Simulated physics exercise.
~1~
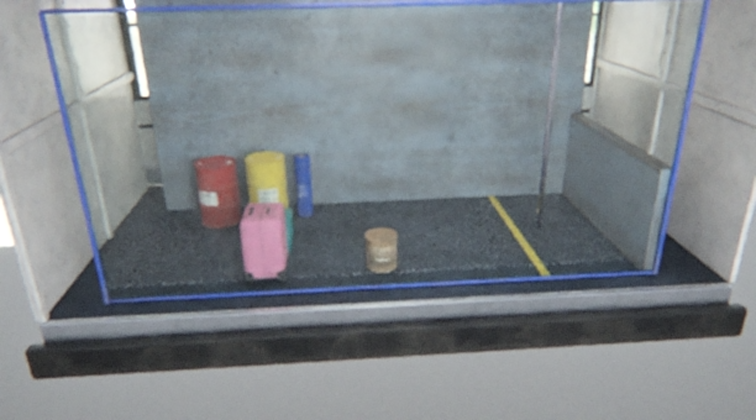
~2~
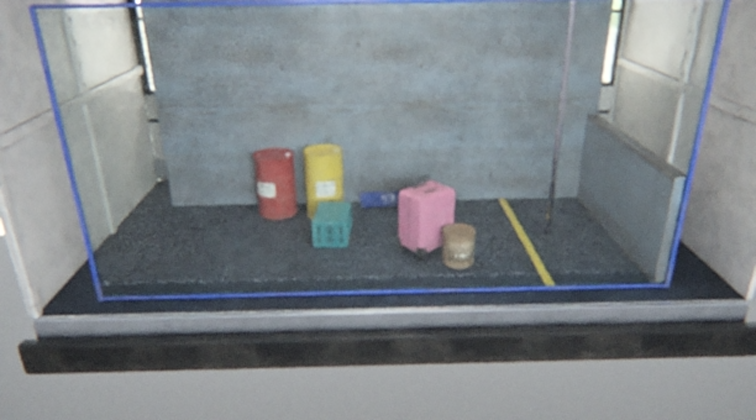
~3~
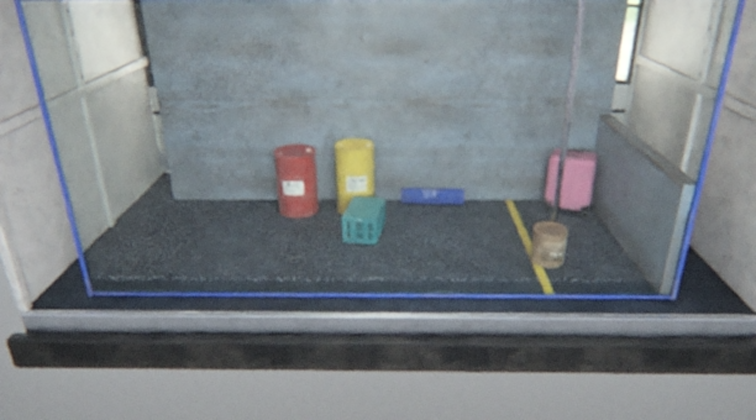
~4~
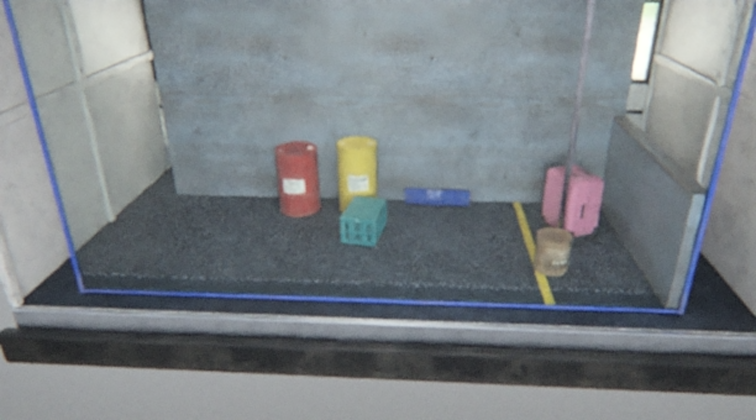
A pink wheeled case stands in front of a teal crate on the dark floor of a grey-walled bay, seen from the front and slightly above, with a brown bucket to its right. Behind them are a red drum, a yellow drum and an upright blue roll, and a yellow line crosses the floor near a thin pole at right. Everything shifts right, the case farthest, while the blue roll topples onto its side. The case crosses the line toward the low right wall, and the bucket follows. Finally, both rest just beyond the line, the drums, crate and roll short of it.
